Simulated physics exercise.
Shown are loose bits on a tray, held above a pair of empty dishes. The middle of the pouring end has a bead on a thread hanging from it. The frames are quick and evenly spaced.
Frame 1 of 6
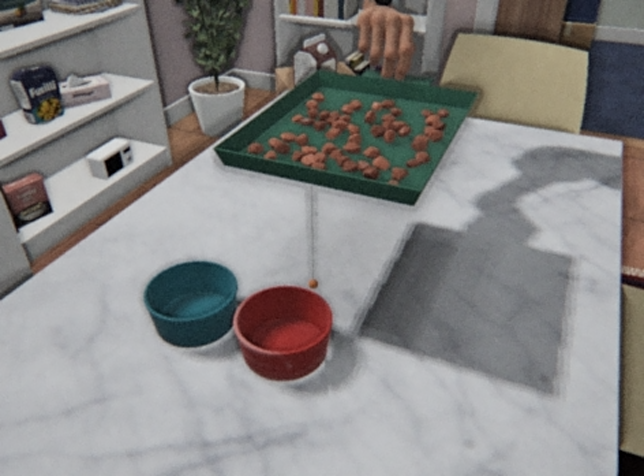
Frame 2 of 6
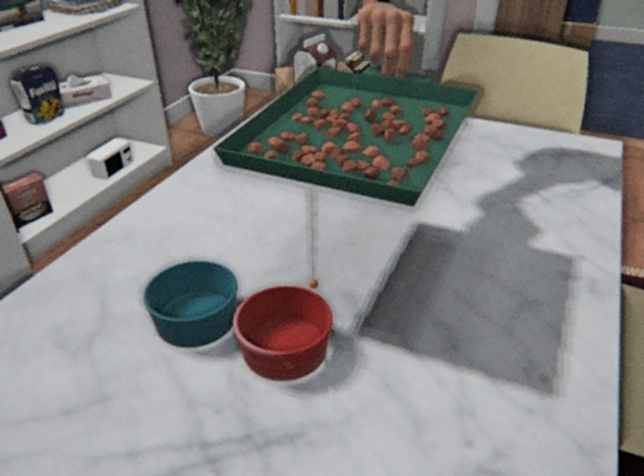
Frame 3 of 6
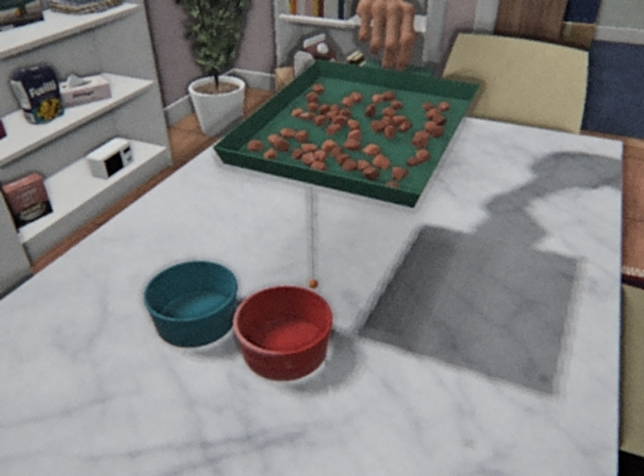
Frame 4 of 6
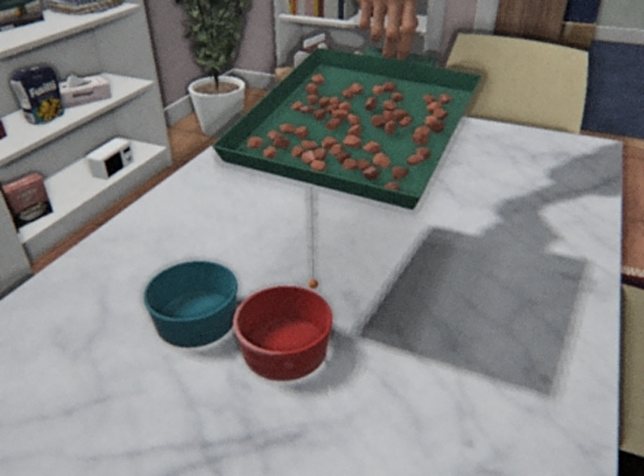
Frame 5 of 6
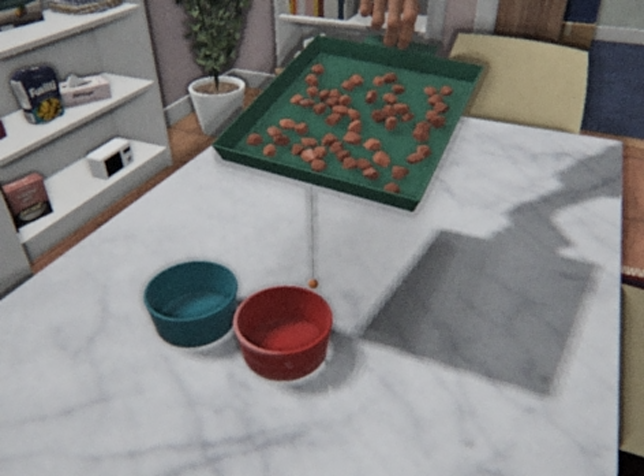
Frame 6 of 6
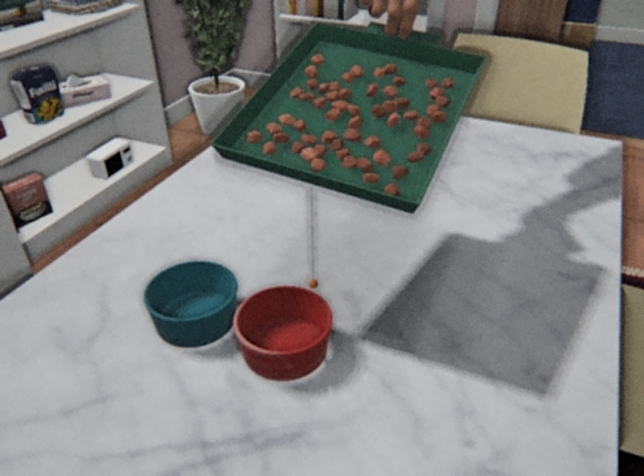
On a marble table in a room with shelves, a hand held a green tray of reddish bits beyond two empty bowls, then slowly raised its far side, tilting it slightly toward the front right corner.
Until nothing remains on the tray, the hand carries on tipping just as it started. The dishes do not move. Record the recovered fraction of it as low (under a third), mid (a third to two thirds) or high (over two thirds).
Recovered fraction: Low.
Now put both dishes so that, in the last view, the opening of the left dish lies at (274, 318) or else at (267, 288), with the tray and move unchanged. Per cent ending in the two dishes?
Respectively 70 % and 70 %.
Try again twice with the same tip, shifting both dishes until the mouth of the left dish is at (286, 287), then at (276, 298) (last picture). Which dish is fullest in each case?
Tries in order: The one to the right, the one to the right.
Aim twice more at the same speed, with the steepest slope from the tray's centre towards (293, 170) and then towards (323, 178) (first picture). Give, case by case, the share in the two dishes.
Respectively close to 70 and 60 in a hundred.
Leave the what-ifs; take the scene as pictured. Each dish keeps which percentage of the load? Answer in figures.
Per hundred pieces: Left dish roughly 0, right dish roughly 20.
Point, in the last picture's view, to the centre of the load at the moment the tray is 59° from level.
The load is centred near (364, 175).
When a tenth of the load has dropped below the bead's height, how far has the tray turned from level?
Angle: Close to 75°.
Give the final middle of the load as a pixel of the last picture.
At about (378, 365).
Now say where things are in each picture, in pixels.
The first frame shows corners of the pouring end at (222, 147) and (416, 186), level; middle of the load at (353, 131), bits of crushed brick; left dish at (166, 330); right dish at (262, 363); bead on its thread at (313, 284).
The second frame shows corners of the pouring end at (222, 146) and (416, 187), level; middle of the load at (353, 129).
The third frame shows corners of the pouring end at (221, 145) and (415, 189), tipped barely, lowest at the right corner; middle of the load at (353, 126).
The fourth frame shows corners of the pouring end at (221, 144) and (415, 191), tipped a little, lowest at the right corner; middle of the load at (353, 121).
The fifth frame shows corners of the pouring end at (220, 143) and (415, 194), tipped a little, lowest at the right corner; middle of the load at (354, 115).
The sixth frame shows corners of the pouring end at (220, 142) and (415, 197), tipped a little, lowest at the right corner; middle of the load at (353, 111); left dish at (166, 330); right dish at (262, 363).
Soon, tray tipped steeply; nearly all on the tray; a stray few in the air.
A while on, tray tipped right over; about a third on the tray; a stray few in the right dish; about a third outside both; about a quarter in the air.
Towards the end, tray tipped past a quarter turn; about a quarter in the right dish; most outside both.
Finally, tray tipped past a quarter turn; about a quarter in the right dish; none in the left dish; most outside both.
